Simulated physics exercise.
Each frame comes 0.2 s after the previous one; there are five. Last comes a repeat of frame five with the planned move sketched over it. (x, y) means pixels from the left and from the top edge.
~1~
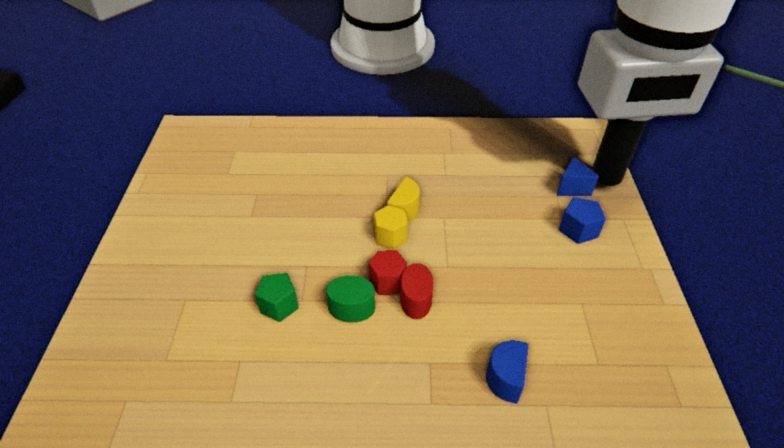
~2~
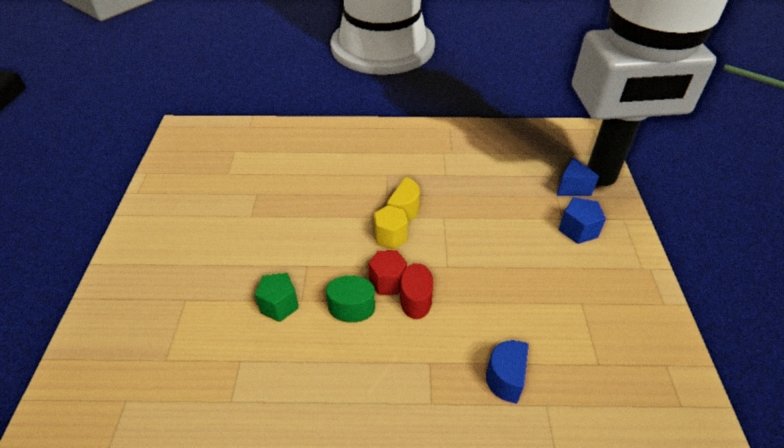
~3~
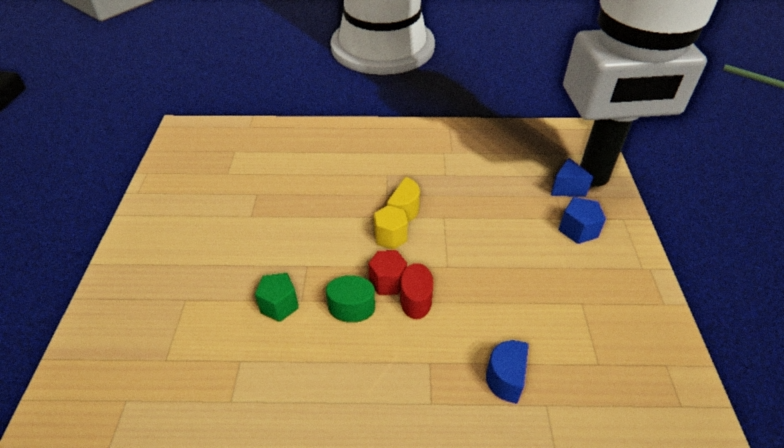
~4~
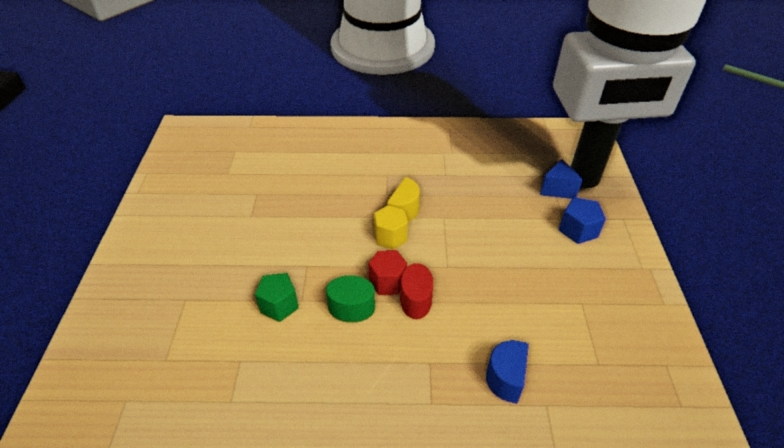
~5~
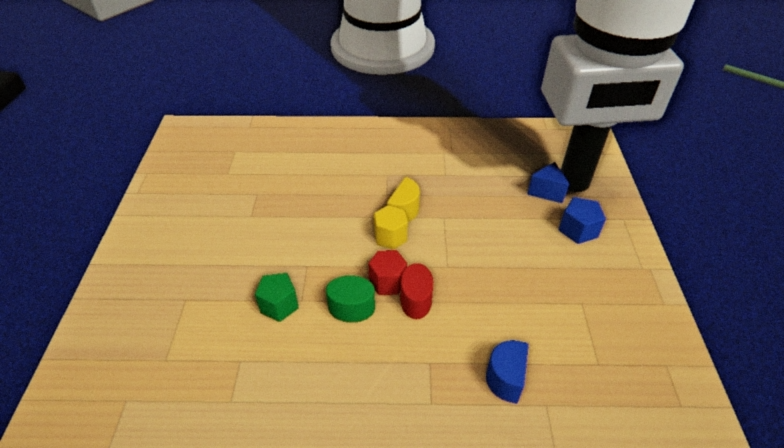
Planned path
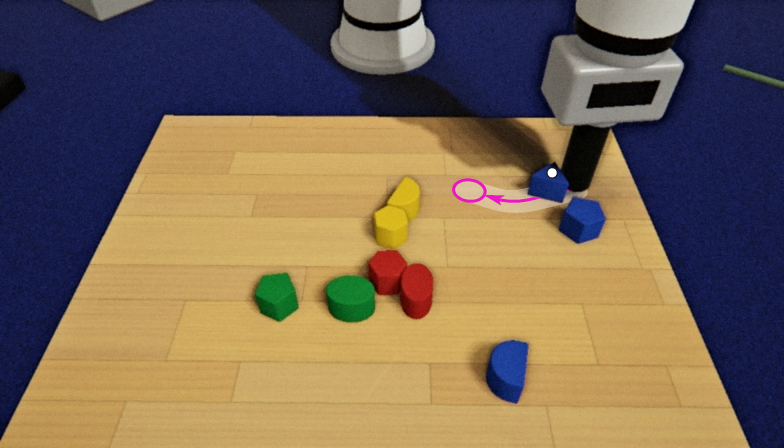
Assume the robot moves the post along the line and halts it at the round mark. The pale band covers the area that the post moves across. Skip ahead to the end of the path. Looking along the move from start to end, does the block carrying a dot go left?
Short answer: Yes.
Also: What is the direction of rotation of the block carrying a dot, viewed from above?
Twists anticlockwise.
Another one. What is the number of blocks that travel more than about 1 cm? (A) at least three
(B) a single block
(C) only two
B: A single block.
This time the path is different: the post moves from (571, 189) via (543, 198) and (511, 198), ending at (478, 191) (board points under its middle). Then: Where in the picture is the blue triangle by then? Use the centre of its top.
Its top middle: (460, 182).
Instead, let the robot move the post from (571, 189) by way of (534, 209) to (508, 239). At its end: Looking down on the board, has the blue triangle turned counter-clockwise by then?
Short answer: No.
Path on the board, from (571, 189) via (539, 197) and (504, 201), ending at (469, 190); the dot is on the blue triangle.
On the path given first. One third of the way, post at (541, 190); blue triangle at (517, 179).
Two thirds of the way, post at (506, 193); blue triangle at (481, 184).
At the end, post at (470, 183); blue triangle at (452, 183), turned 35° anticlockwise; blue pentagon in place.
